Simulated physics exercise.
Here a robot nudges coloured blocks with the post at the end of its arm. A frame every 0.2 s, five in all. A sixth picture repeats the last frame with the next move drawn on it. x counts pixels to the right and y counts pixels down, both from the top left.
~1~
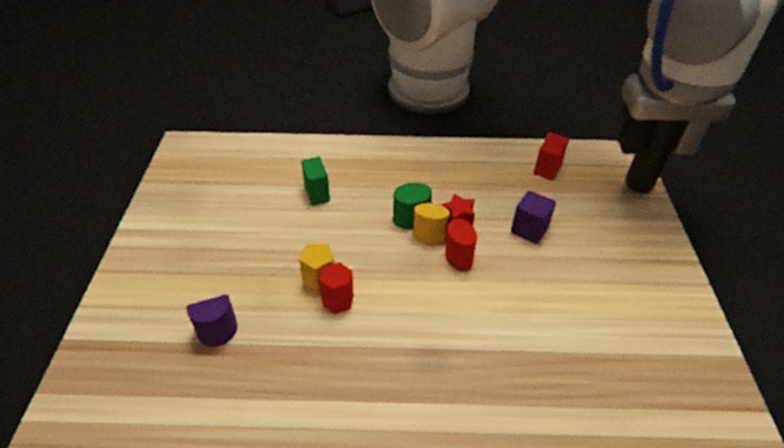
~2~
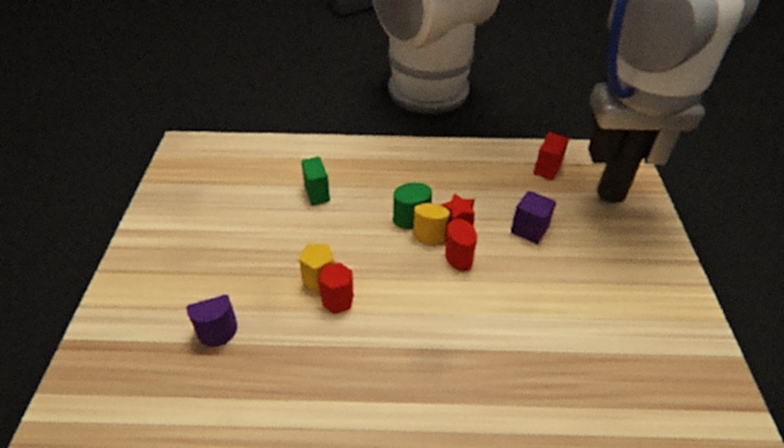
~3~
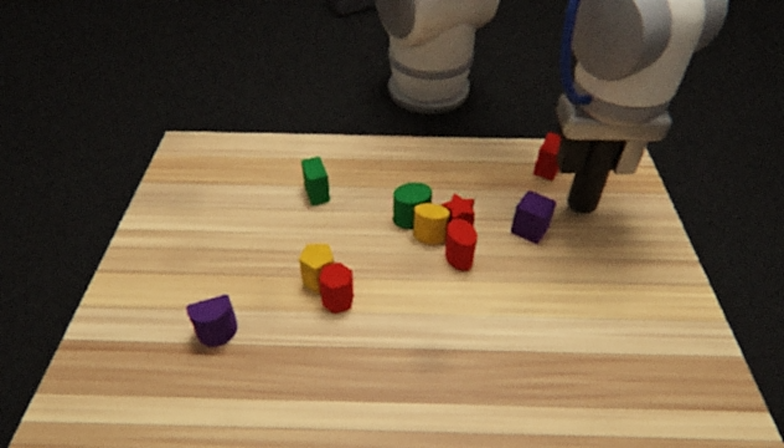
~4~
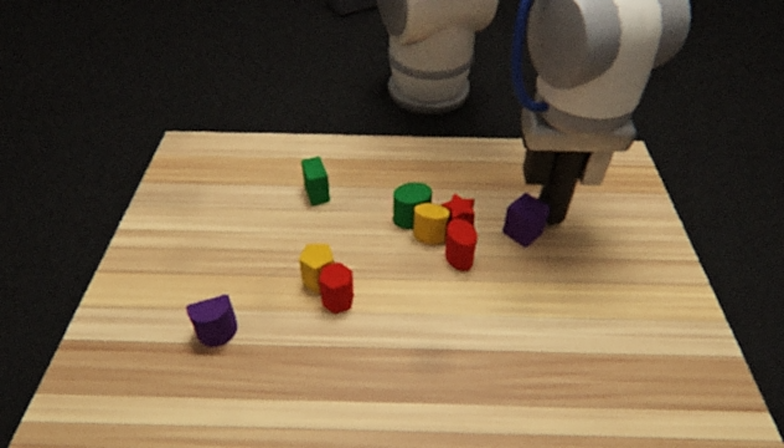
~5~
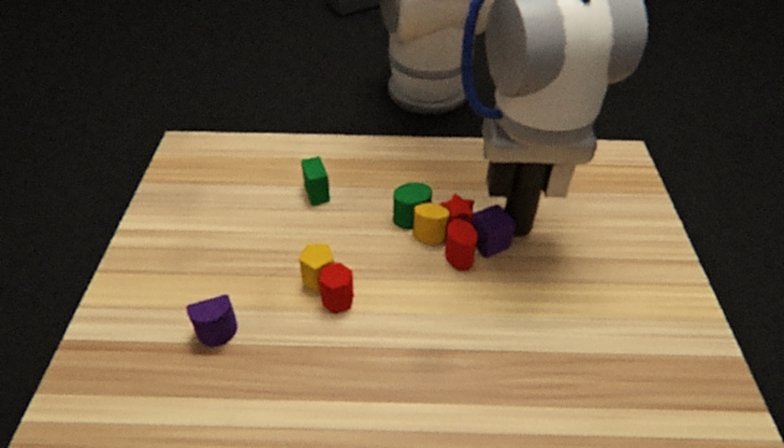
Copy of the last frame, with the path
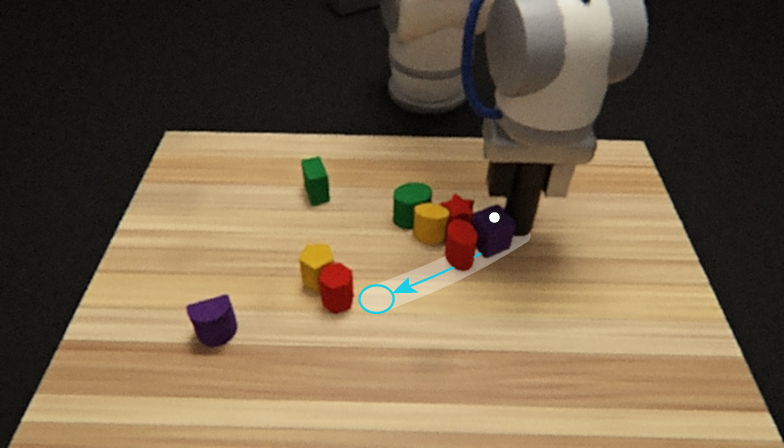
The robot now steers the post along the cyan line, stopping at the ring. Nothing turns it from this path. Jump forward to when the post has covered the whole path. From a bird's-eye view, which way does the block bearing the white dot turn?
From above, the turn goes clockwise.
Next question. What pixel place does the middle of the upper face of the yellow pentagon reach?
I expect it at (292, 248).
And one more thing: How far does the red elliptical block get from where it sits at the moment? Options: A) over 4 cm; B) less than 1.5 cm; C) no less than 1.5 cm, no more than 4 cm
A
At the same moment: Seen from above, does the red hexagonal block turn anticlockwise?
Yes
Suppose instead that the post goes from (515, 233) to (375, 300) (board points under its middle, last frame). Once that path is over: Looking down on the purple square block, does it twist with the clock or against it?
It ends up turned clockwise.
Path on the board, from (515, 233) via (475, 257) and (429, 279), ending at (377, 299); the dot is on the purple square block.
On the path given first. One third of the way, post at (476, 249); red star at (452, 207), turned 40° clockwise; red elliptical block at (420, 246); purple square block at (449, 240), turned 10° clockwise.
Two thirds of the way, post at (429, 271); red star at (452, 207), turned 40° clockwise; red elliptical block at (364, 260), turned 25° clockwise; purple square block at (396, 259), turned 25° clockwise.
At the end, post at (376, 291); yellow pentagon at (292, 248), turned 55° clockwise; red hexagonal block at (289, 293), turned 75° anticlockwise; red star at (452, 207), turned 40° clockwise; red elliptical block at (309, 267), turned 40° clockwise; purple square block at (339, 275), turned 45° clockwise.
